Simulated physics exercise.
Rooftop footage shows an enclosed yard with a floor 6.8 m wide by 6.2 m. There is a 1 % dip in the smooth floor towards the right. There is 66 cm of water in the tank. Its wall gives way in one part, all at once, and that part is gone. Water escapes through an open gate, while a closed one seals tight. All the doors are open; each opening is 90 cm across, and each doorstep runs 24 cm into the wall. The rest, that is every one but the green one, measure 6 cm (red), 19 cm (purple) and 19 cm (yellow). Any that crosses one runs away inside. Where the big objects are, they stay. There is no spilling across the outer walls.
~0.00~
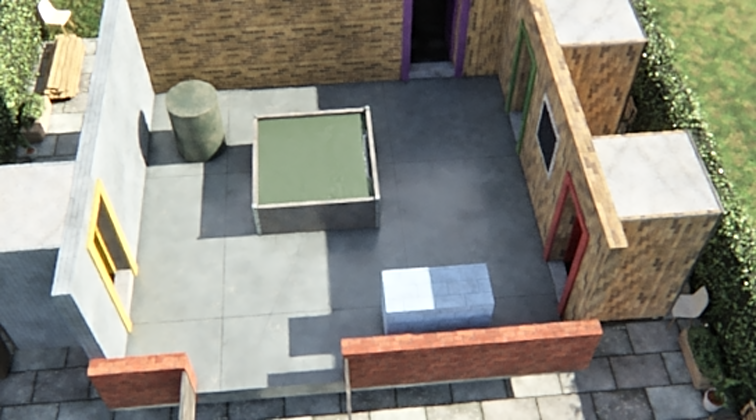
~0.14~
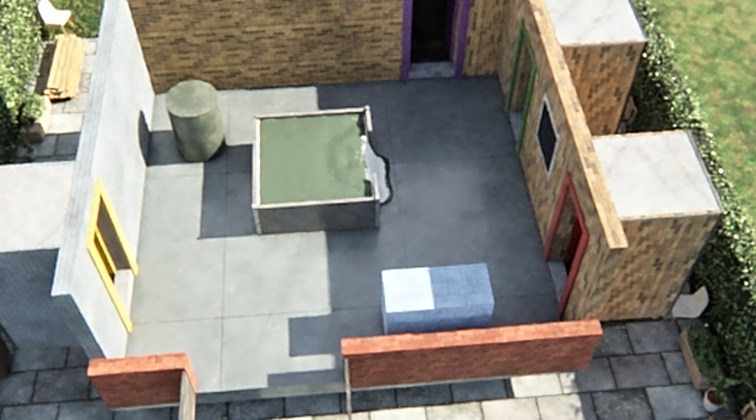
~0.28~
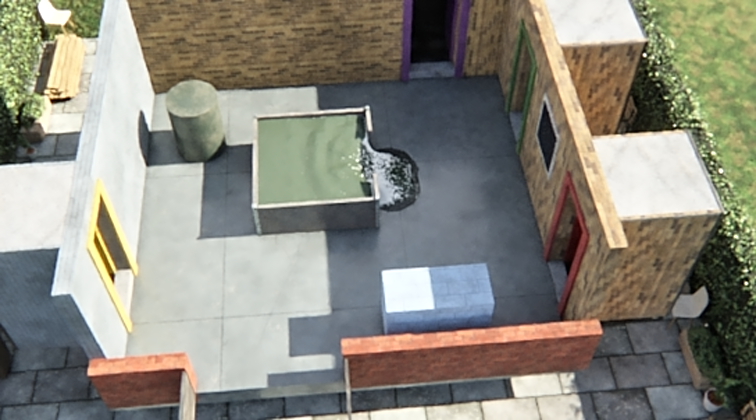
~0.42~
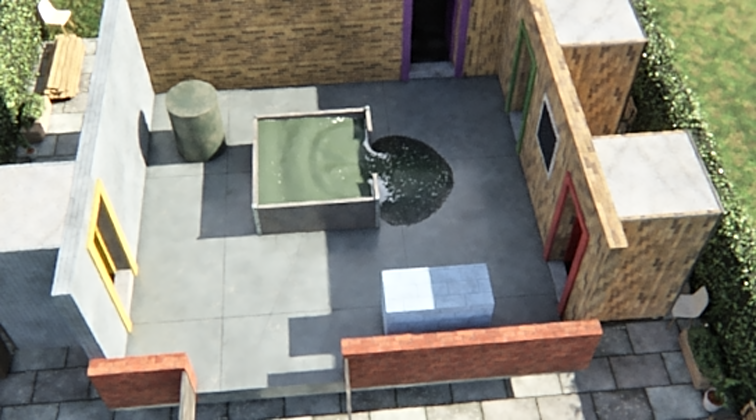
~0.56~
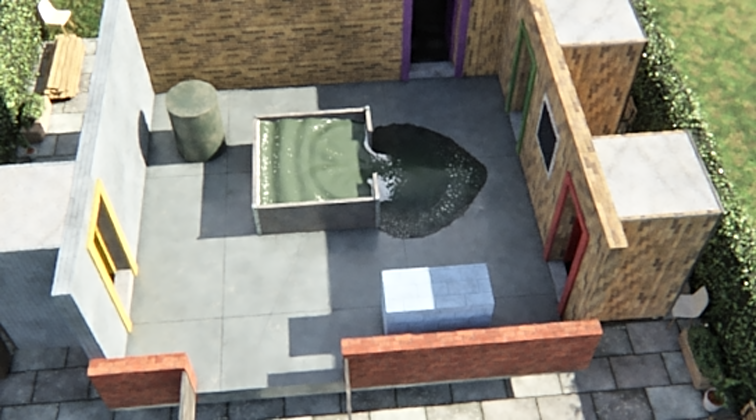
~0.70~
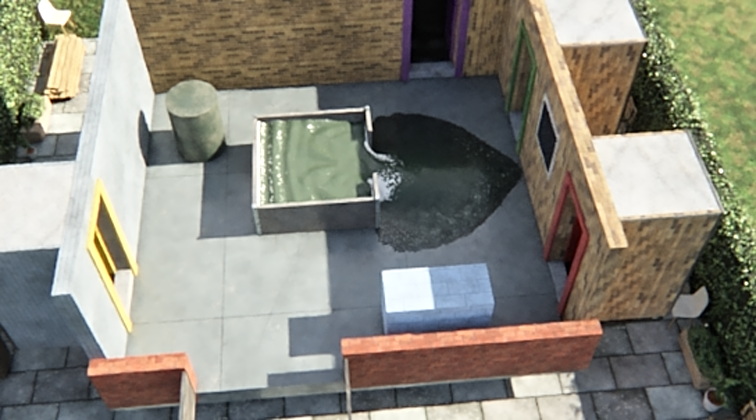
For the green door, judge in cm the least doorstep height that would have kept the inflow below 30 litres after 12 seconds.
A doorstep of about 20 cm.
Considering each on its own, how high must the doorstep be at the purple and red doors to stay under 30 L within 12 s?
About 6.5 cm at purple and about 12.0 cm at red.
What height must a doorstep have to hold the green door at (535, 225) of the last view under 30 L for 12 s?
It needs about 18 cm.
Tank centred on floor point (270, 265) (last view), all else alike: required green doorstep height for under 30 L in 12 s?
Minimum: Approx. 8.0 cm.
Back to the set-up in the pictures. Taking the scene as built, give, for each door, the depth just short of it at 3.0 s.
Green door 19 cm, red door 10 cm, purple door 12 cm, yellow door 0 cm.
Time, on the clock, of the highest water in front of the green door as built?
It peaks around 2.0 s.
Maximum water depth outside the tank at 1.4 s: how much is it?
Around 38 centimetres.
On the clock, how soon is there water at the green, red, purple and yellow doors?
Green at 0.9 seconds, red at 1.6 seconds, purple at 1.8 seconds, yellow at 7.0 seconds.
After 1.4 s water covers 25 % of the floor, deepest (38 cm) near (378, 181); 12 cm at the green door, 15 litres in over its 9 cm doorstep.
After 3.0 s water covers 35 % of the floor, deepest (29 cm) near (493, 77); 19 cm at the green door, 134 litres in over its 9 cm doorstep.
After 12.0 s water covers 95 % of the floor, deepest (10 cm) near (496, 89); 9 cm at the green door, 242 litres in over its 9 cm doorstep.
At the green door as built, the water arrived by 1.0 s and peaked near 24 cm at 2.0 s.
With a doorstep of 16 cm, 71 litres would have come in within the 12 s; with 21.5 cm, 18 litres. So under 30 litres takes about 20 cm.
